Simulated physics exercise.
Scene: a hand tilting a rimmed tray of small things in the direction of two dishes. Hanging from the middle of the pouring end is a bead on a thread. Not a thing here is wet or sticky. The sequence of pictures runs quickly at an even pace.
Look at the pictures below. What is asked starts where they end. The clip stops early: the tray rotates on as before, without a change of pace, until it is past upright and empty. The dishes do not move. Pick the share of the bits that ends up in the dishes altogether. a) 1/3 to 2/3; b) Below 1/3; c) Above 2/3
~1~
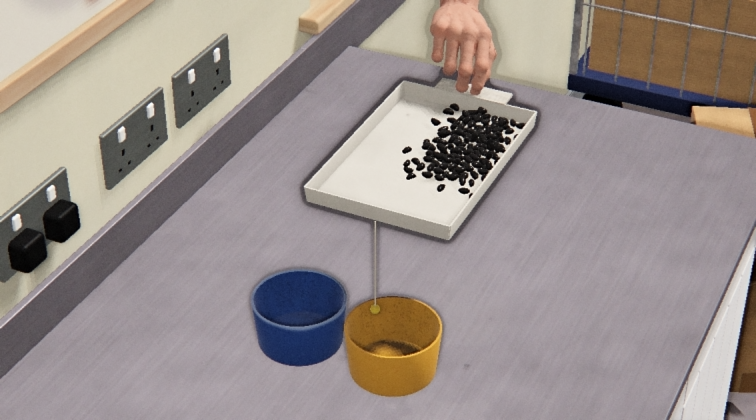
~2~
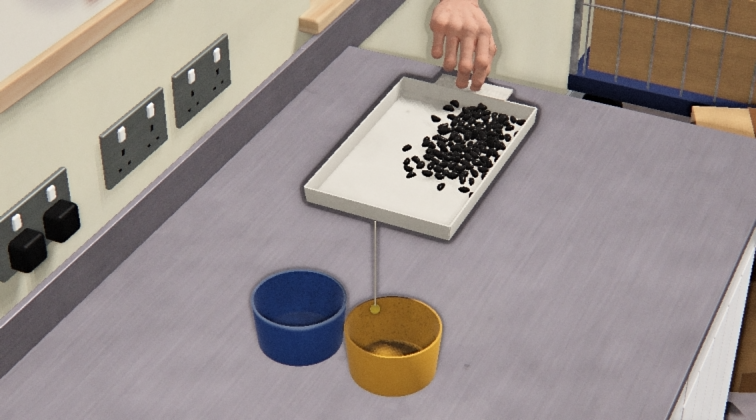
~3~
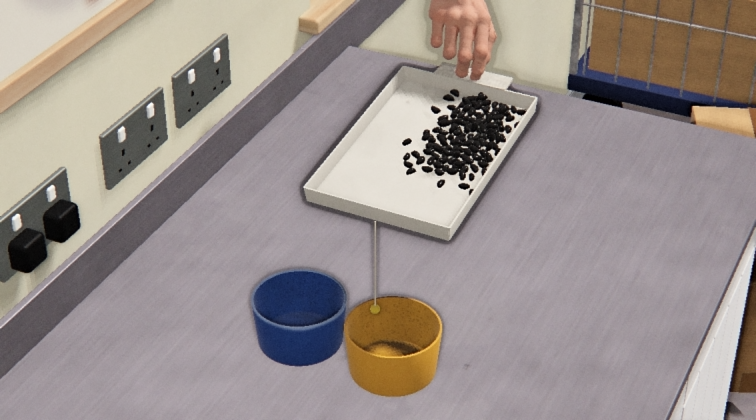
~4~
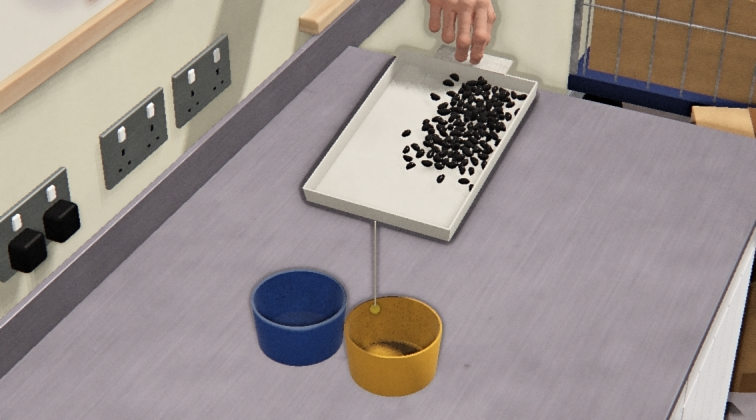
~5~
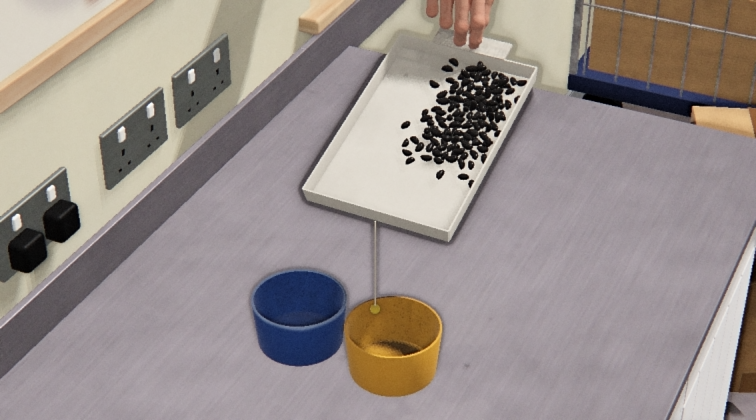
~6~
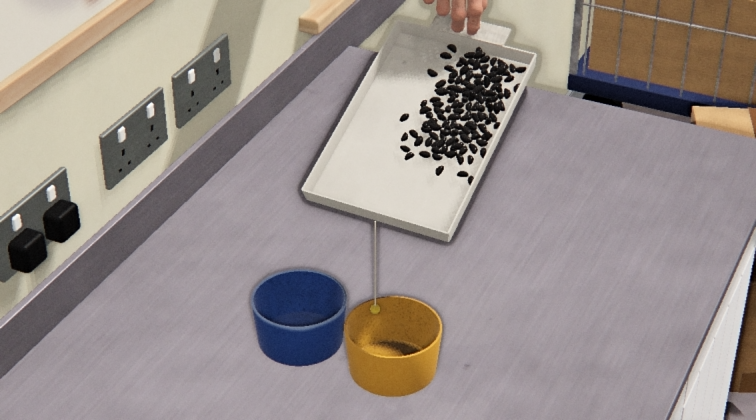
Option b: Below 1/3.
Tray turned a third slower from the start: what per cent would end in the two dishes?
I'd expect near 20 per cent.
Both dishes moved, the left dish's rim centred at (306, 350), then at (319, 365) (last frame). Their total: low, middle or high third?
More than two thirds; one to two thirds.
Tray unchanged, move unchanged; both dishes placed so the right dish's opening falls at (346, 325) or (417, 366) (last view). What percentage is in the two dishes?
20 and 80 in a hundred.
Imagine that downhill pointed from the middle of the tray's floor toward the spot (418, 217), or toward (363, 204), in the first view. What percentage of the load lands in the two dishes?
Shares: About 20 in a hundred, then about 40 in a hundred.
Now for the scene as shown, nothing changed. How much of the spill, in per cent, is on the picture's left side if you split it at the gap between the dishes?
Left portion: Around 40 %.
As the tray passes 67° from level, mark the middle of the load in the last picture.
I'd put the middle close to (402, 211).
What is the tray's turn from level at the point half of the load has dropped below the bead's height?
The angle is roughly 110° at that point.
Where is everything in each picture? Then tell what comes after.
The first frame shows corners of the pouring end at (307, 186) and (449, 225), level; middle of the load at (470, 147), black beans; left dish at (277, 342); right dish at (372, 372); bead on its thread at (375, 309).
The second frame shows corners of the pouring end at (307, 186) and (449, 225), level; middle of the load at (470, 144).
The third frame shows corners of the pouring end at (306, 187) and (449, 226), tipped barely, level across its low end; middle of the load at (470, 137).
The fourth frame shows corners of the pouring end at (306, 187) and (448, 228), tipped a little, level across its low end; middle of the load at (470, 126).
The fifth frame shows corners of the pouring end at (305, 188) and (448, 229), tipped clearly, level across its low end; middle of the load at (469, 116).
The sixth frame shows corners of the pouring end at (304, 189) and (447, 231), tipped clearly, level across its low end; middle of the load at (468, 107); left dish at (277, 342); right dish at (372, 372).
Soon after the last picture, tray tipped steeply; nearly all on the tray; a small part in the air.
A little later, tray tipped past a quarter turn; about half on the tray; a small part in the right dish; about a third outside both; a small part in the air.
Later still, tray tipped past a quarter turn; about a quarter in the right dish; a stray few in the left dish; most outside both.
At rest, tray tipped past a quarter turn; about a quarter in the right dish; a stray few in the left dish; most outside both.
